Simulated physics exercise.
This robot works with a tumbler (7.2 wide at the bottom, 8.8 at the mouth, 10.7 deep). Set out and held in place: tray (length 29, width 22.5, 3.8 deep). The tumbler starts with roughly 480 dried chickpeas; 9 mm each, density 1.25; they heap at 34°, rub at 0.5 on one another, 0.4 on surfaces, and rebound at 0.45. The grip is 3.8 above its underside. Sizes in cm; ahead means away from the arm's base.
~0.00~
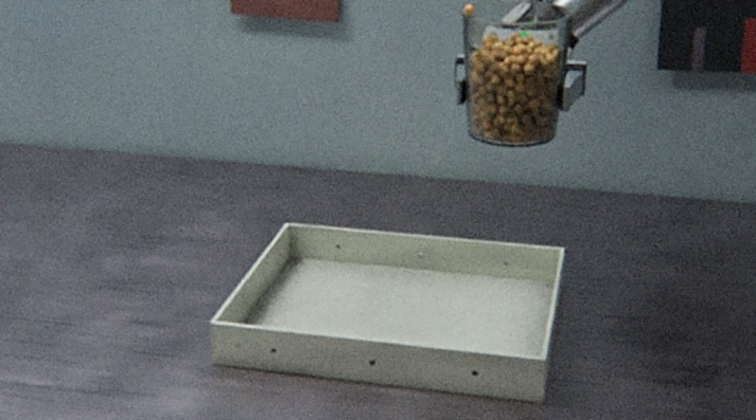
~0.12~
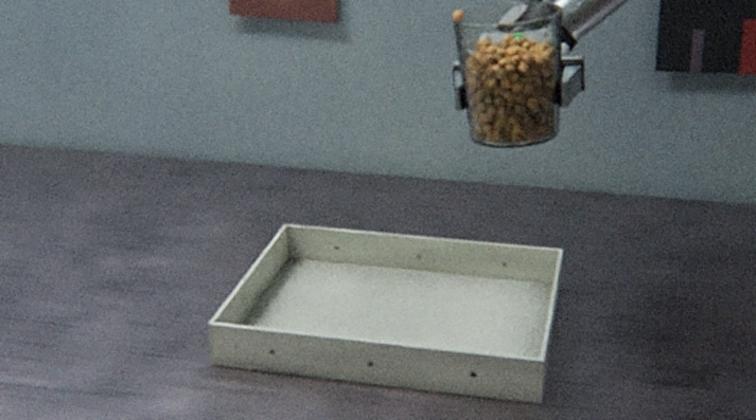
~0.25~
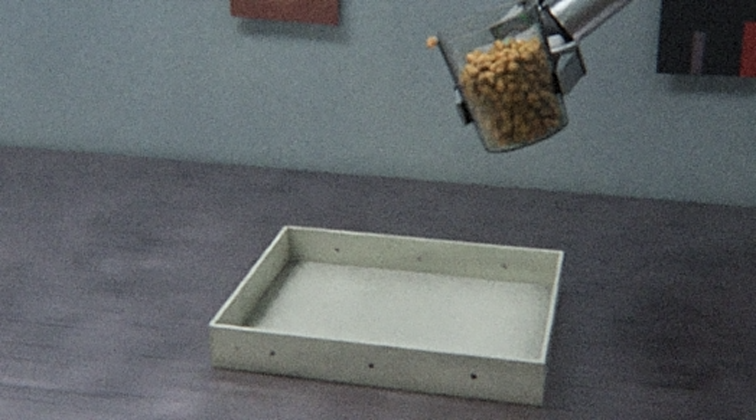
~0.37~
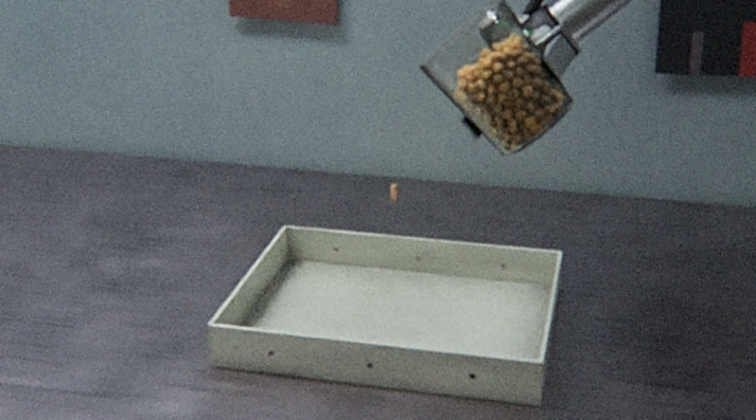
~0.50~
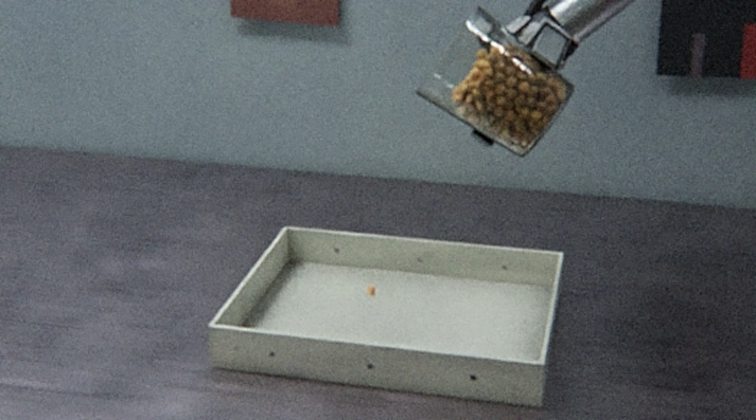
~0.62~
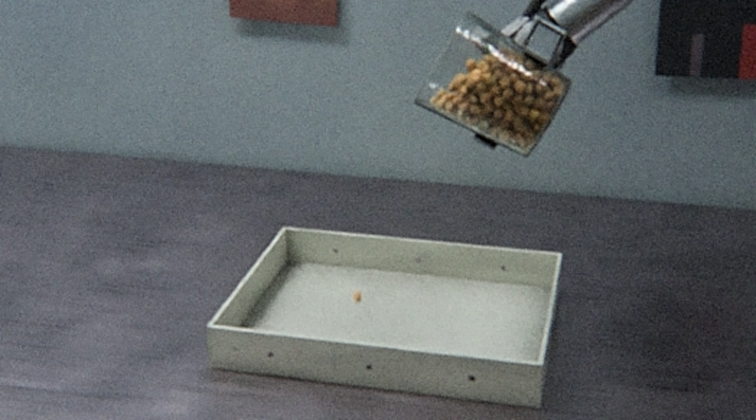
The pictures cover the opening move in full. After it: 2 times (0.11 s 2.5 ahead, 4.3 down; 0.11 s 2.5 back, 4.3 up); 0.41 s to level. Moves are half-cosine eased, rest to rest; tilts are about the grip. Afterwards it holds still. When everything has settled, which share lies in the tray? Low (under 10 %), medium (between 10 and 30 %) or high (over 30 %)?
In the tray the share is low, under 10 %.
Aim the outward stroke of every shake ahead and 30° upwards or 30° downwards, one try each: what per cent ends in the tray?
Some 55 and 15 per cent.
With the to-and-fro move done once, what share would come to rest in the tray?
It would be near 0 per cent.
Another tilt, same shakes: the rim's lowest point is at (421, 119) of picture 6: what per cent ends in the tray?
About 15 per cent.
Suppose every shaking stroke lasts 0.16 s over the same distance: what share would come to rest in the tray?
In that case some 0 per cent.
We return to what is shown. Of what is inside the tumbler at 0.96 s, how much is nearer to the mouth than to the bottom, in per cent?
About 35 per cent.
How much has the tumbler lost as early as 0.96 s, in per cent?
Some 0 per cent.
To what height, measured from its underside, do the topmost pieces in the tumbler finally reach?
Roughly 9.0 cm.
By 0.96 s, tilted 63° forward, highest piece 23 above the table; 474 in the tumbler, 1 in the tray, 6 in flight or on a rim.
By 1.30 s, tilted 23° forward, highest piece 28 above the table; 453 in the tumbler, 21 in the tray, 5 on the table or floor, 2 in flight or on a rim.
By 1.67 s, level, highest piece 29 above the table; 453 in the tumbler, 21 in the tray, 7 on the table or floor.
By 2.72 s, level, highest piece 29 above the table; 453 in the tumbler, 21 in the tray, 7 on the table or floor.
Final count, 453 in the tumbler, 21 in the tray, 7 on the table or floor. That is 4 % in the tray.
